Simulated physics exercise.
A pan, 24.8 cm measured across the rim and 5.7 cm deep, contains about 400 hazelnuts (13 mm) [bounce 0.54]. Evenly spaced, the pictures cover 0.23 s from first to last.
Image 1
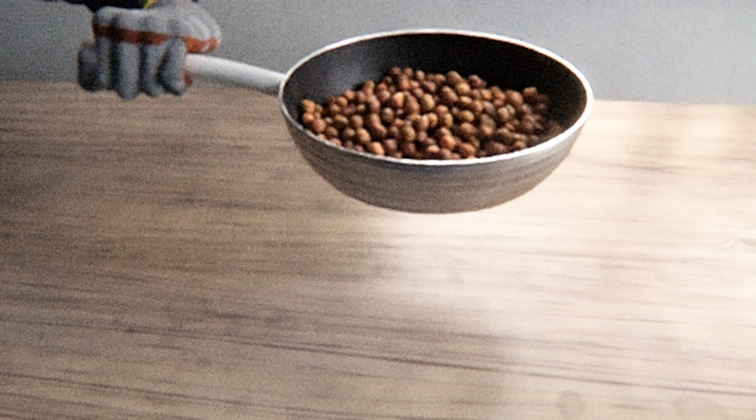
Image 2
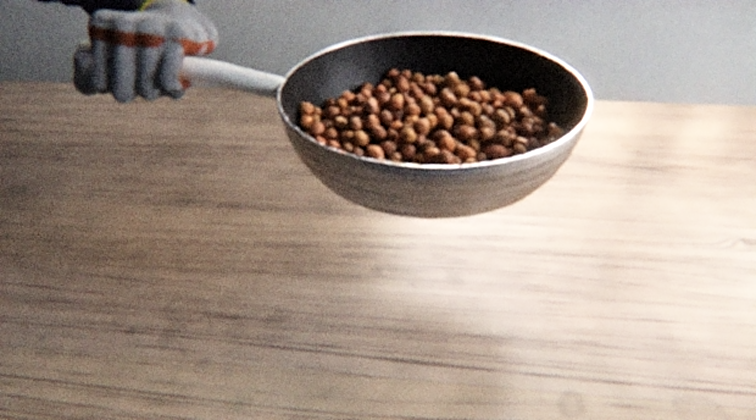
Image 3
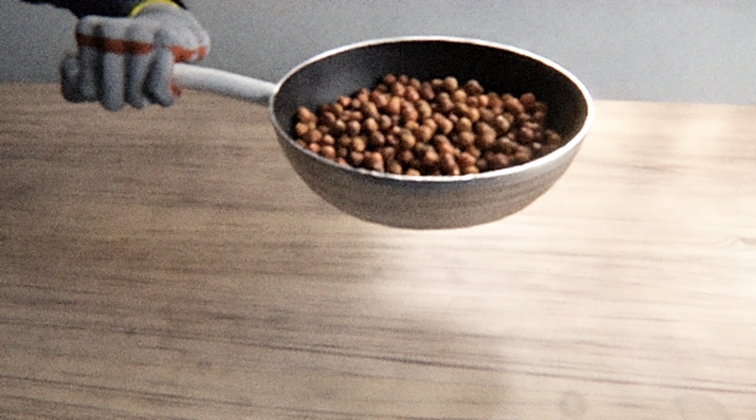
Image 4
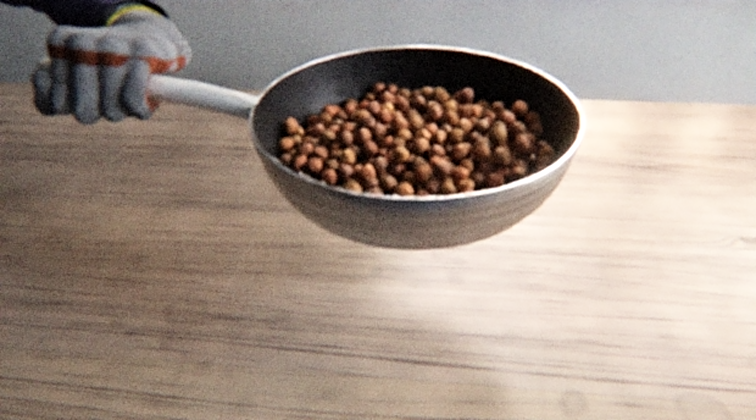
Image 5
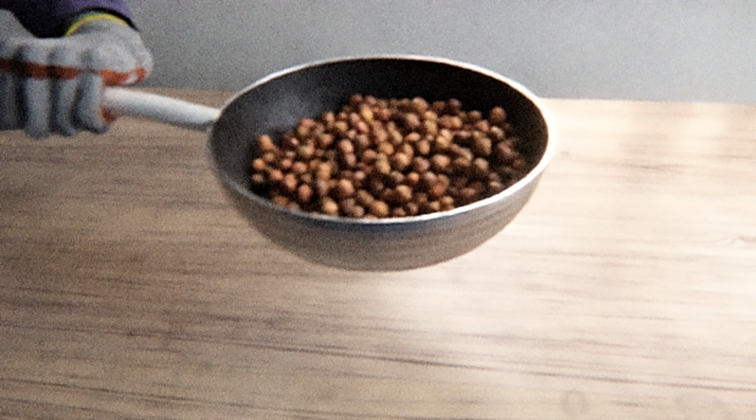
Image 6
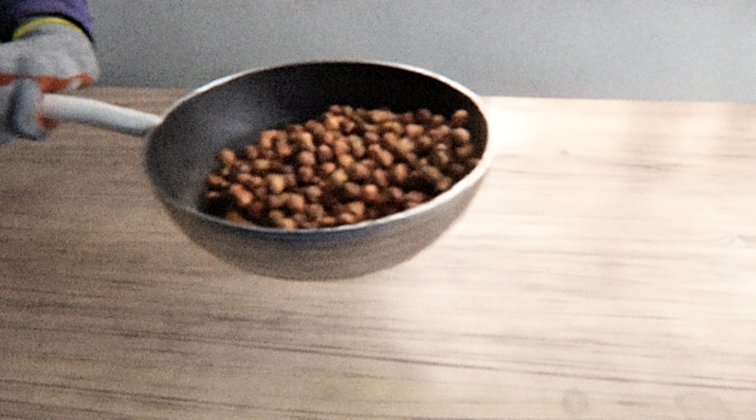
The video shows a gloved hand holding a pan of hazelnuts by its pale handle above a wooden surface, keeping it nearly still at first, then moving it slightly downward and increasingly to the left.
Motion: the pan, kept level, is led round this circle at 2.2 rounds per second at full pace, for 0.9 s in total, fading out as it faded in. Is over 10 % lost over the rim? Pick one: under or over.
Over it.
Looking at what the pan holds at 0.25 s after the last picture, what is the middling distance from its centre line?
It comes to around 9.0 cm.
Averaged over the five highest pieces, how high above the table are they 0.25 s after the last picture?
Roughly 24 cm.
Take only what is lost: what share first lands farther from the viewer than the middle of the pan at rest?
Share: Some 60 %.
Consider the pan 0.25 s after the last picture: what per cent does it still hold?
Share remaining: Approx. 85 %.
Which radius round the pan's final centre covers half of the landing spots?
Estimate: Approx. 42 cm.
Then, 0.25 s after the last picture, pan 85 %, in the air 15 %; middle of the pieces not yet landed near (297, 63).
Then, 0.45 s after the last picture, fallen behind where it stops 15 %, pan 55 %, in the air 30 %; middle of the pieces not yet landed near (468, 115).
Then, 0.65 s after the last picture, fallen in front of where it stops 5 %, fallen right of where it stops 20 %, fallen behind where it stops 20 %, pan 45 %, in the air 10 %; middle of the pieces not yet landed near (189, 208).
Then, 0.83 s after the last picture, fallen in front of where it stops 10 %, fallen right of where it stops 20 %, fallen behind where it stops 20 %, fallen left of where it stops 5 %, pan 45 %; middle of the pieces not yet landed near (209, 128).
In the end, fallen in front of where it stops 10 %, fallen right of where it stops 20 %, fallen behind where it stops 20 %, fallen left of where it stops 5 %, pan 45 %.
